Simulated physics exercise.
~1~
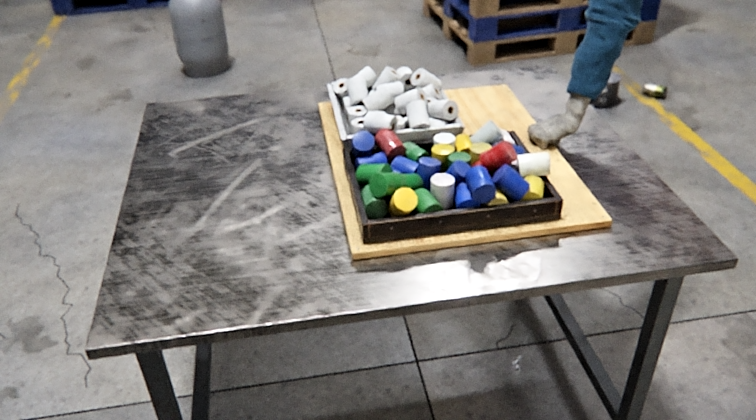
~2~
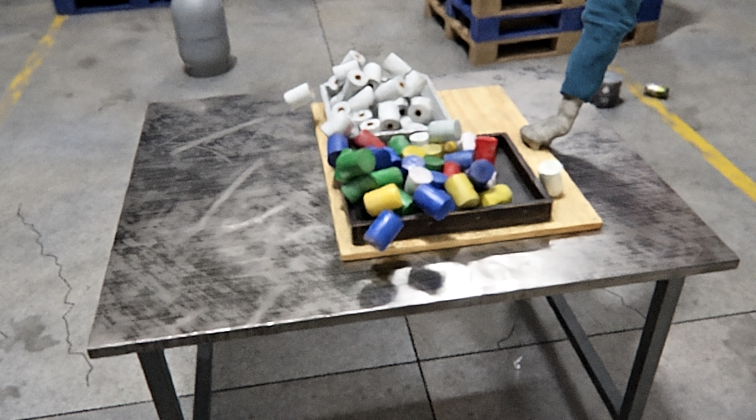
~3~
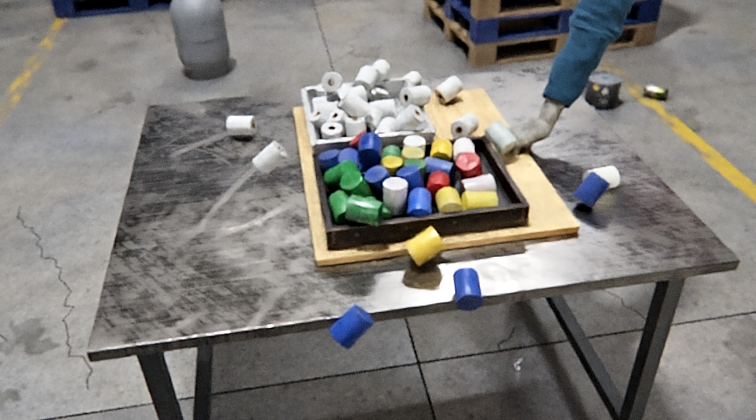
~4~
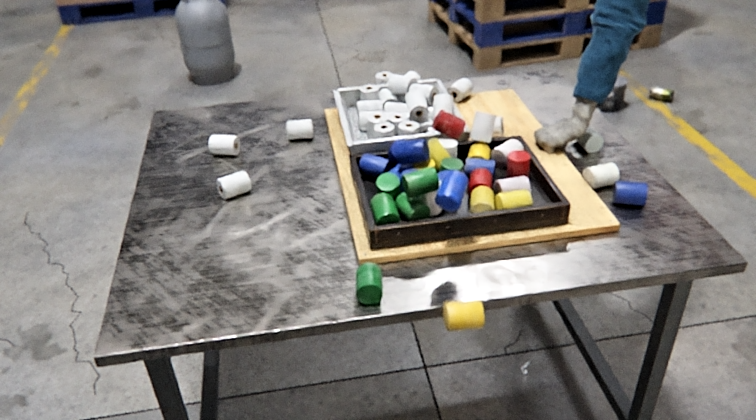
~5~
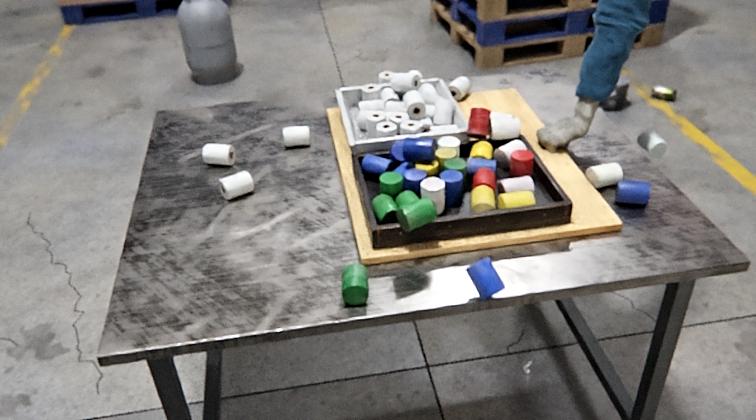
On a workshop table, a gloved hand sliding a board of crates back and forth, scattering coloured and white cylinders around it.
